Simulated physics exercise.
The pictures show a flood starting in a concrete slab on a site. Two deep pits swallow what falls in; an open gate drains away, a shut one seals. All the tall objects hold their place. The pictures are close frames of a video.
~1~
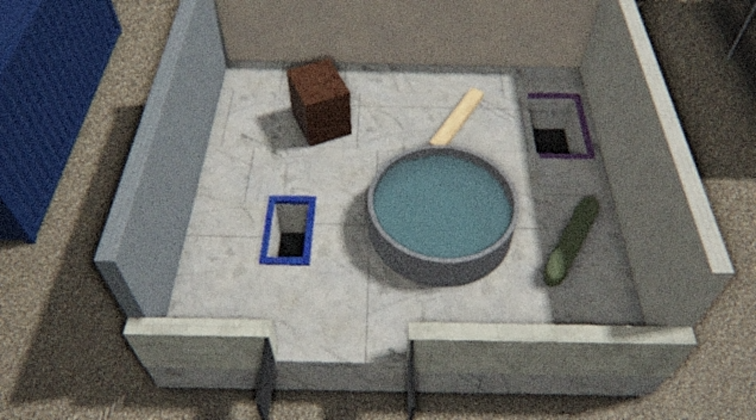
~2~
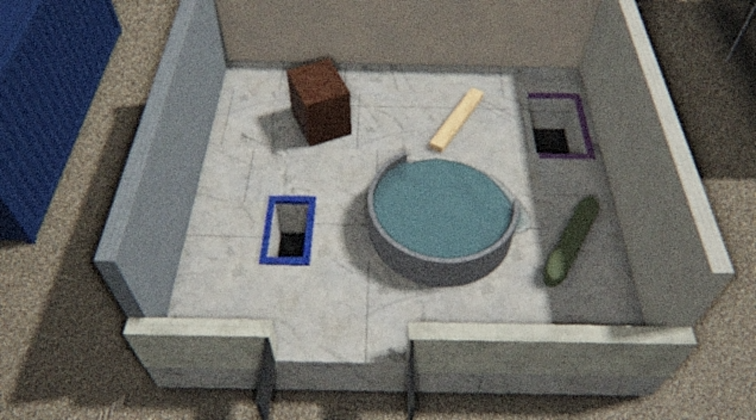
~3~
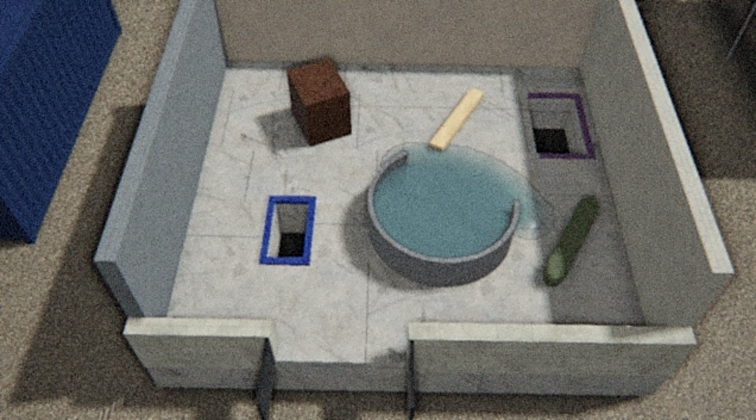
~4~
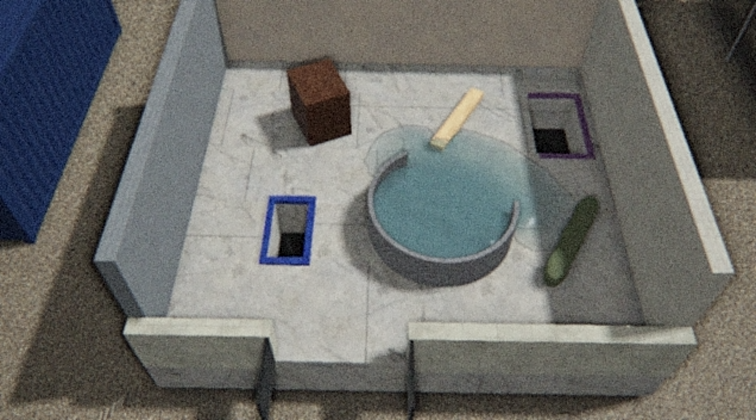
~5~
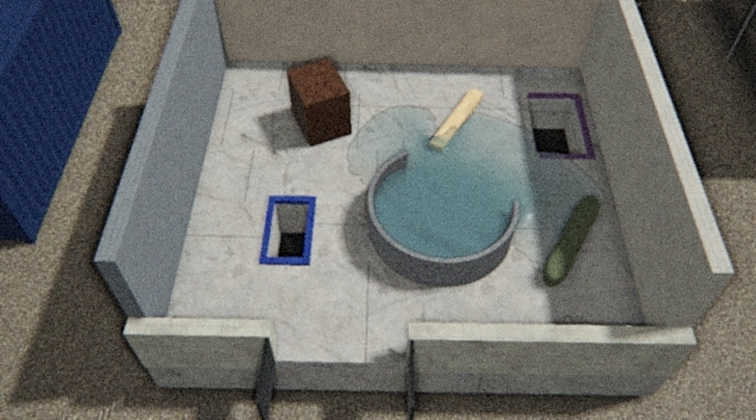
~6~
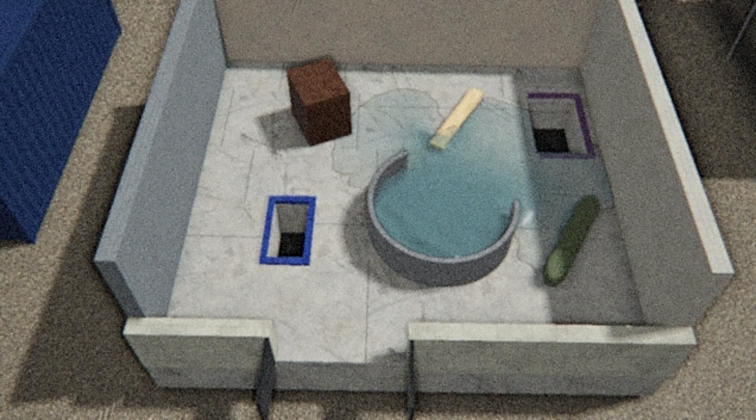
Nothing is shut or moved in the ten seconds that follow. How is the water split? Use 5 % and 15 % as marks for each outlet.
One by one: The gate takes less than 5 %; the purple pit takes more than 15 %; the blue pit takes less than 5 %.
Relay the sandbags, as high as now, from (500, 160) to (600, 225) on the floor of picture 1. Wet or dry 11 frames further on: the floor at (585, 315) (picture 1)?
There: Flooded.
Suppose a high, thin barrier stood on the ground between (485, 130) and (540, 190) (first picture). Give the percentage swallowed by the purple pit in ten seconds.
Roughly, in per cent: Purple 35.
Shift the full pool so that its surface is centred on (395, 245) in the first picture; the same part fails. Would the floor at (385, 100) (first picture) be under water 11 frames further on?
Verdict: Covered.
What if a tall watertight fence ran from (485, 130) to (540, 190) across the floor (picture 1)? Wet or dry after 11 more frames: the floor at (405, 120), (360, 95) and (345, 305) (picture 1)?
In turn: Covered, under water, dry.
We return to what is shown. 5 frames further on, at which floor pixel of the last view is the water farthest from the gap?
Near (339, 67).
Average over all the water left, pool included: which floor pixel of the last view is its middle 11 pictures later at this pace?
Roughly at (472, 166).
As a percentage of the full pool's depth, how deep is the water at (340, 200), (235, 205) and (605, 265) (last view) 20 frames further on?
Roughly 0, 0 and 4 per cent, in turn.
A moment on, water covers 35 % of the floor; the gate 0 %, the purple pit 8 %, the blue pit 0 %.
Next, water covers 40 % of the floor; the gate 0 %, the purple pit 22 %, the blue pit 0 %.
Then, water covers 50 % of the floor; the gate 0 %, the purple pit 40 %, the blue pit 0 %.
Later, water covers 60 % of the floor; the gate 0 %, the purple pit 58 %, the blue pit 0 %.
In the end, water covers 70 % of the floor; the gate 0 %, the purple pit 68 %, the blue pit 0 %.
